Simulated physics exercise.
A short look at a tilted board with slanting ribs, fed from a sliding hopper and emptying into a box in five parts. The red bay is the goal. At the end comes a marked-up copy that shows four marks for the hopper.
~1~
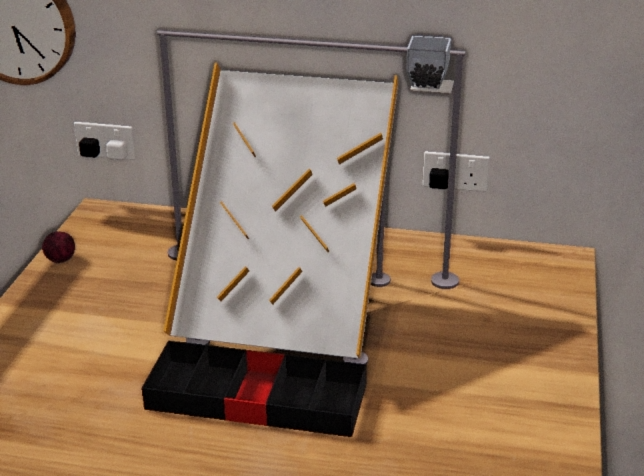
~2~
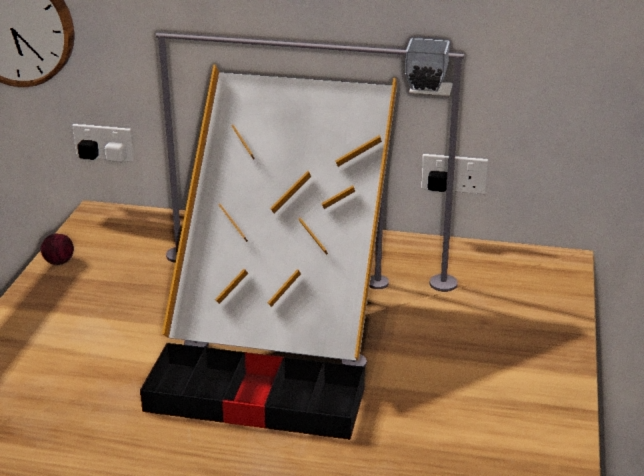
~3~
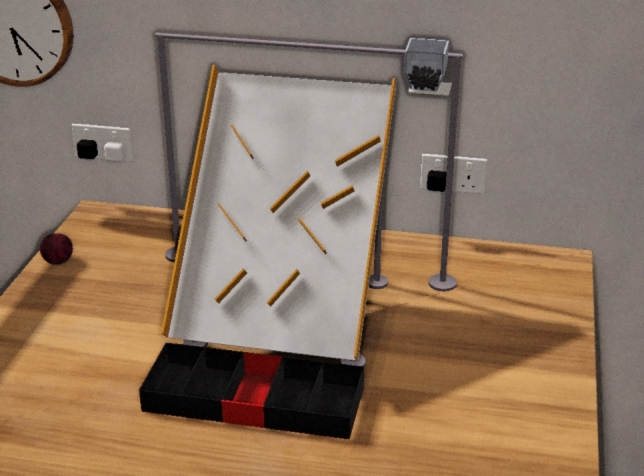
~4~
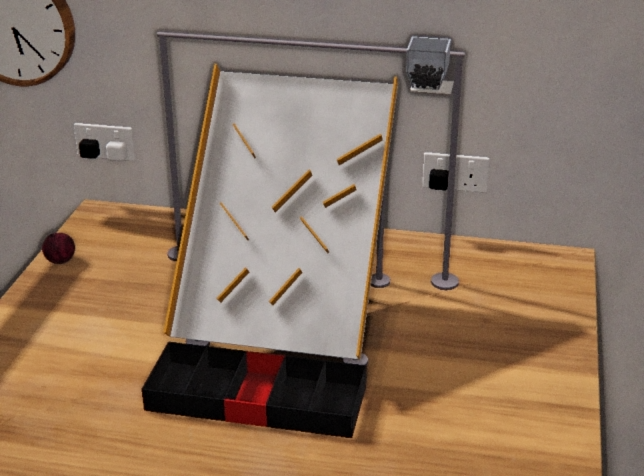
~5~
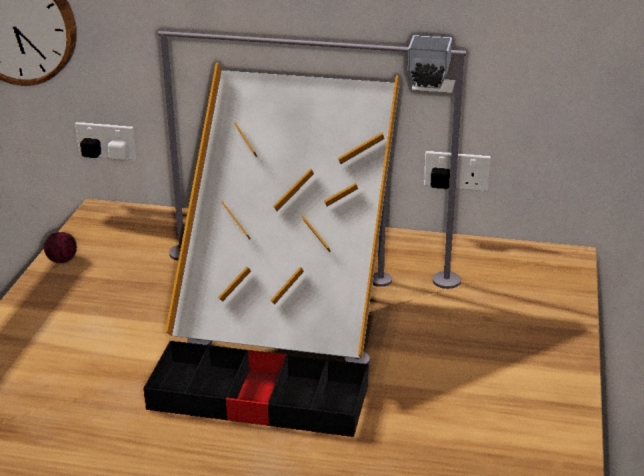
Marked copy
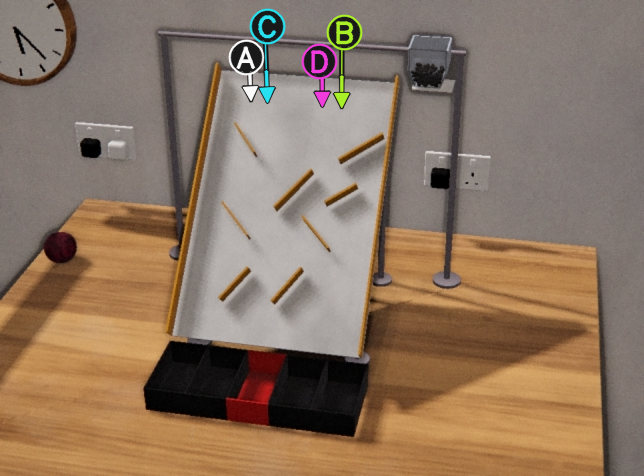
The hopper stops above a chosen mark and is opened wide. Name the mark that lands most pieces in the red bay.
The best mark is C.
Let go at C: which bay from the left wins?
The third from the left.
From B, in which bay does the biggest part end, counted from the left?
The fifth from the left.
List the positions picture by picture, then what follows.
Hopper at (428, 77), black beans, door shut, in the first frame.
Ribs (232, 125) to (251, 154), (336, 161) to (380, 136), (271, 209) to (309, 171), in the second frame.
Ribs (321, 204) to (353, 186), (218, 204) to (243, 237), (298, 218) to (324, 250), in the third frame.
Ribs (217, 299) to (246, 268), (269, 302) to (300, 268), in the fourth frame.
Red bay at (247, 410), number 3 of 5 from the left, in the fifth frame.
On the marked copy, mark A meets the board at (250, 95); mark B meets the board at (341, 102); mark C meets the board at (267, 97); mark D meets the board at (322, 101).
For mark A, about a third in the red bay, about two thirds in other bays.
For mark B, about a quarter in the red bay, about two thirds in other bays, a small part held on the board.
For mark C, about two thirds in the red bay, about a quarter in other bays, a small part outside the box.
For mark D, about a third in the red bay, about two thirds in other bays, a stray few held on the board.
